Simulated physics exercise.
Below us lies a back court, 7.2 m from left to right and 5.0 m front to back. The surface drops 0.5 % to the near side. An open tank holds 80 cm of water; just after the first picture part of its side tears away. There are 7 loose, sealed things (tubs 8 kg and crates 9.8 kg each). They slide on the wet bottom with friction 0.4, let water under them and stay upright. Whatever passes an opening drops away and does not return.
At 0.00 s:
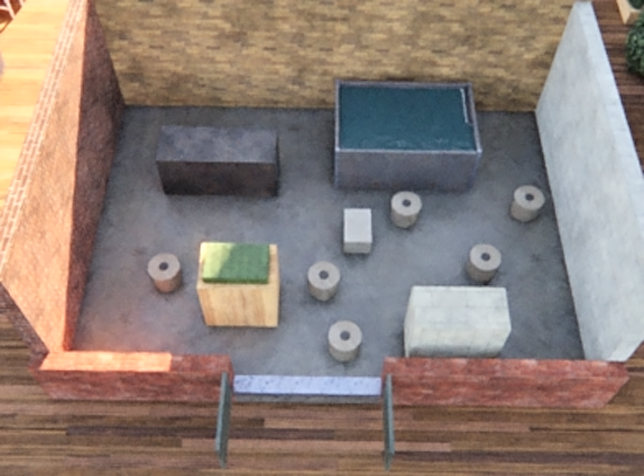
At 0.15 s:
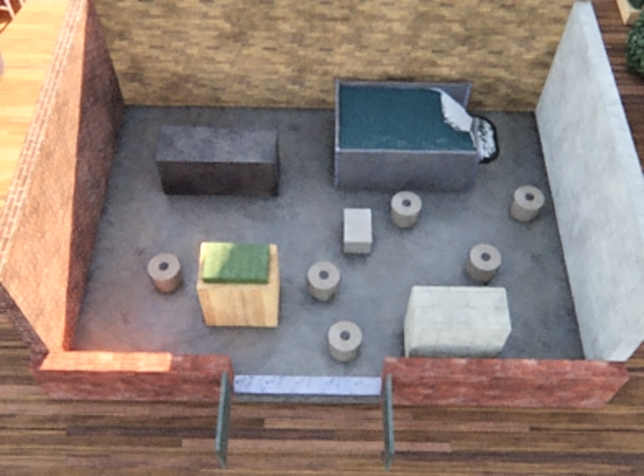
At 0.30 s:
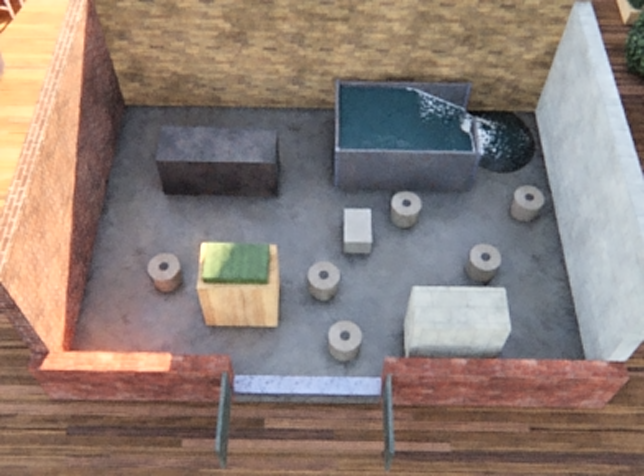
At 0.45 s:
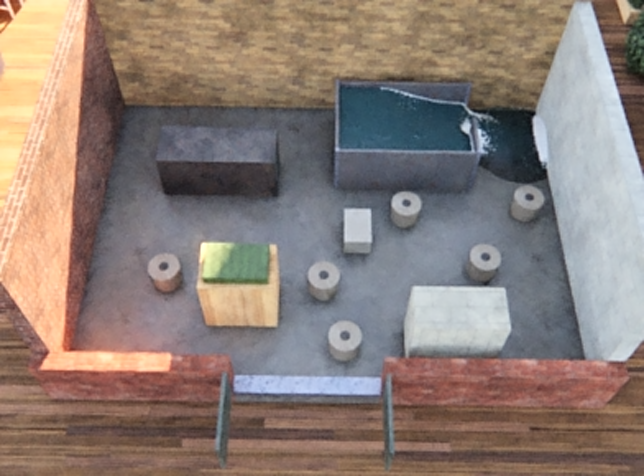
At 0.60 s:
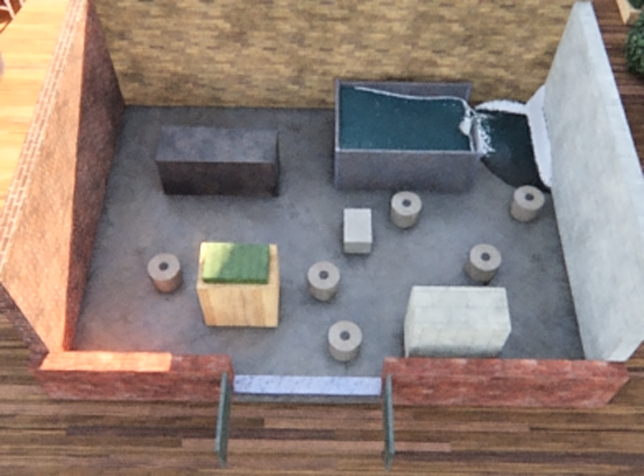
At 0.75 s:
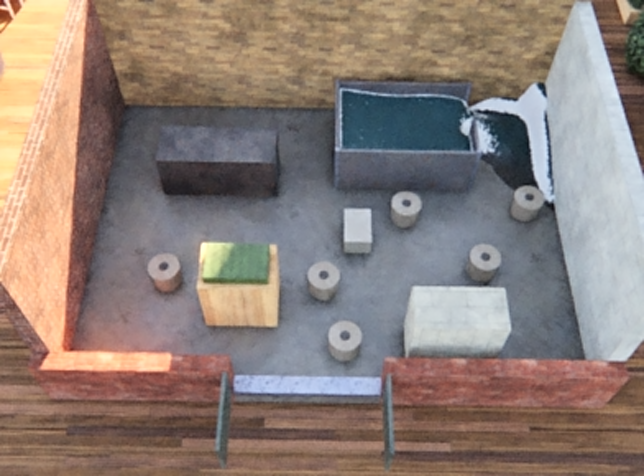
At first, dark teal water lies still in an open grey tank at the back right of a walled court. Water then pours through the tank's right side and spreads across the floor to the pale right wall, foaming white there, while the scattered tubs and blocks stay put.
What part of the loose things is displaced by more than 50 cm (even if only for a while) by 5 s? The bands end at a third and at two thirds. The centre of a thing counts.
It is one to two thirds.
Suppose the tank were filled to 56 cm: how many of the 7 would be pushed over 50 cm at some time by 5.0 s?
In that case 2 of them.
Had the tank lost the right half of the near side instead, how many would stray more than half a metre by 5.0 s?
Then 5.
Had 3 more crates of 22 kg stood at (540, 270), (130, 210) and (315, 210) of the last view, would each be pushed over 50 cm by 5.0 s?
In that order: More, less, under.
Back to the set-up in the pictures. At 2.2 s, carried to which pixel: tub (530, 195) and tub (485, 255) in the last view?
Around (444, 245) and (466, 273).
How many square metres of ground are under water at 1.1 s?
Roughly 5.5 m2.
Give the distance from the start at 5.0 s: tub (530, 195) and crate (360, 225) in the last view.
In that order: 350 cm, 0 cm.
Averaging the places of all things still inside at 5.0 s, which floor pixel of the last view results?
At about (296, 278).
After 1.1 s 0 of 7 are over 50 cm from their spots; 0 afloat.
After 2.2 s 1 of 7 are over 50 cm from their spots; 0 afloat.
After 3.5 s 2 of 7 are over 50 cm from their spots; 1 afloat.
After 5.0 s 4 of 7 are over 50 cm from their spots, and 4 have been at some point; 1 afloat.
